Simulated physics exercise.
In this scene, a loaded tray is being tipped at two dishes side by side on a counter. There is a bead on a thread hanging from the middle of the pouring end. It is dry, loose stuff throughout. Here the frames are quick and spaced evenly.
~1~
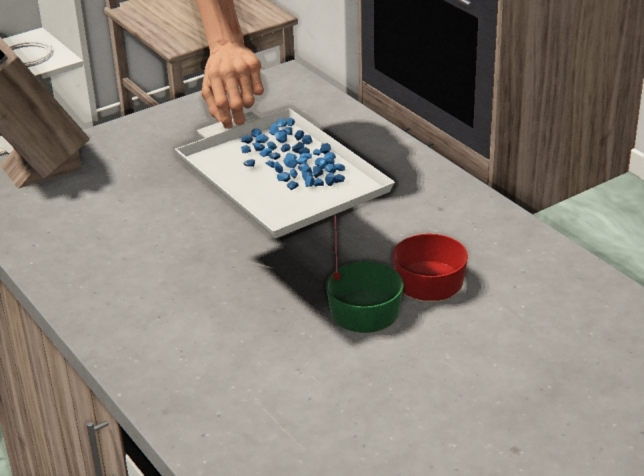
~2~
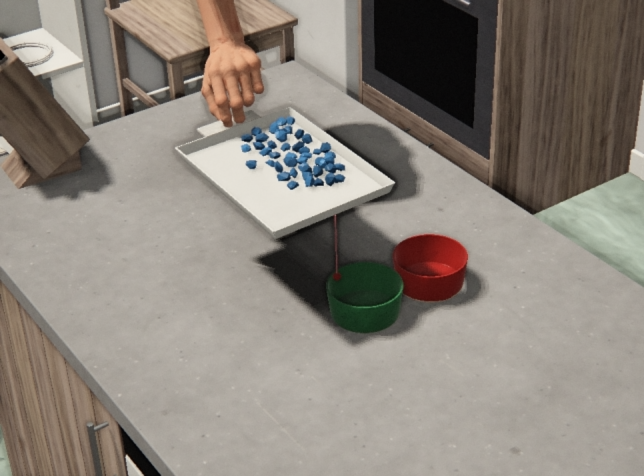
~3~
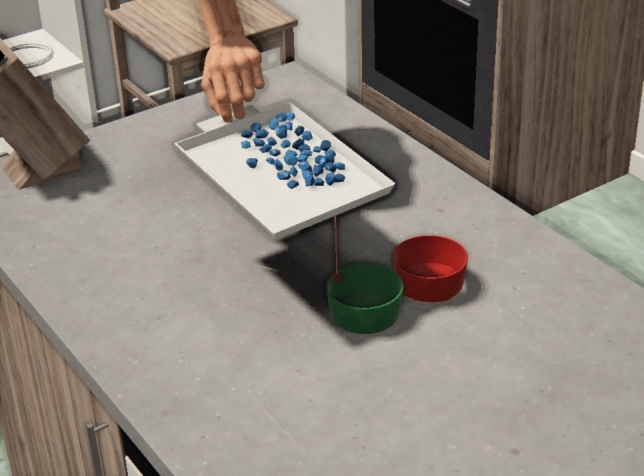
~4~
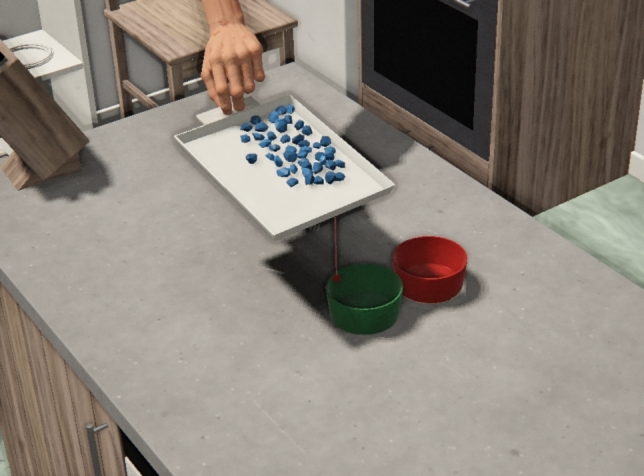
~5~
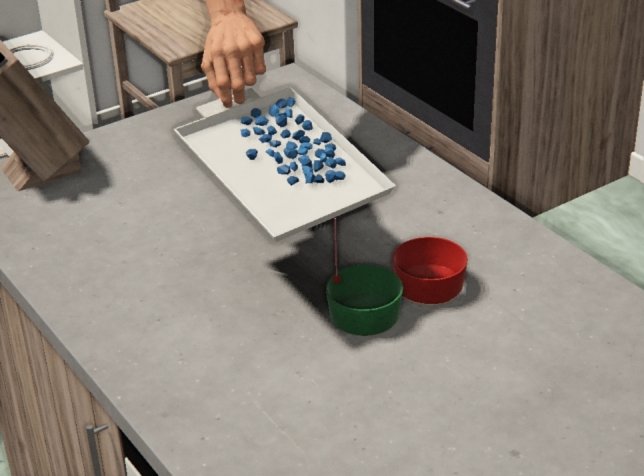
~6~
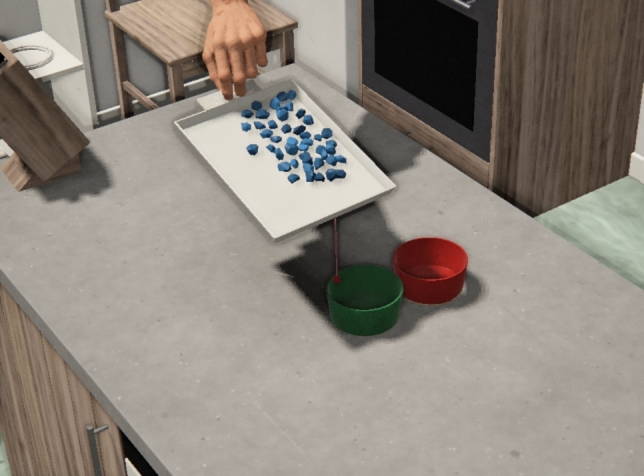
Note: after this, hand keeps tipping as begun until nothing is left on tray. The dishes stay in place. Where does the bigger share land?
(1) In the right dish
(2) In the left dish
The answer is 2.
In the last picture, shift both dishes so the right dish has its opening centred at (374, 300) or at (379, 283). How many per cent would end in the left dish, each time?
20 %, 30 %.
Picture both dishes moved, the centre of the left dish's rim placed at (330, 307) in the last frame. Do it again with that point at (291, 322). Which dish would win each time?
For the first position it is the one at left; for the second, the one at right.
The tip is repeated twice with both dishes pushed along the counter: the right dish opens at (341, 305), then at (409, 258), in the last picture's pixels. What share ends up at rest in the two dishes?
Trial 1 near 60 %, trial 2 near 20 %.
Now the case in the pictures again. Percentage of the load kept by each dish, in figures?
Looks like close to 30 % lands in the left dish and close to 0 % in the right one.
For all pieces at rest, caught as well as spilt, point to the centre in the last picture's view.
I'd say the middle ends up at about (357, 335).
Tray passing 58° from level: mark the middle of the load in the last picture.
Centre estimate: (344, 211).
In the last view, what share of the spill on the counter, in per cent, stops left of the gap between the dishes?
About 70 per cent.
Just after the last frame, tray tipped steeply; roughly two thirds on the tray; just a few in the left dish; about a tenth outside both; roughly a quarter in the air.
A moment on, tray tipped right over; roughly a quarter on the tray; about a tenth in the left dish; roughly half outside both; roughly a quarter in the air.
Further on, tray tipped past a quarter turn; roughly a third in the left dish; roughly two thirds outside both.
When it is over, tray tipped past a quarter turn; roughly a third in the left dish; not one in the right dish; roughly two thirds outside both.
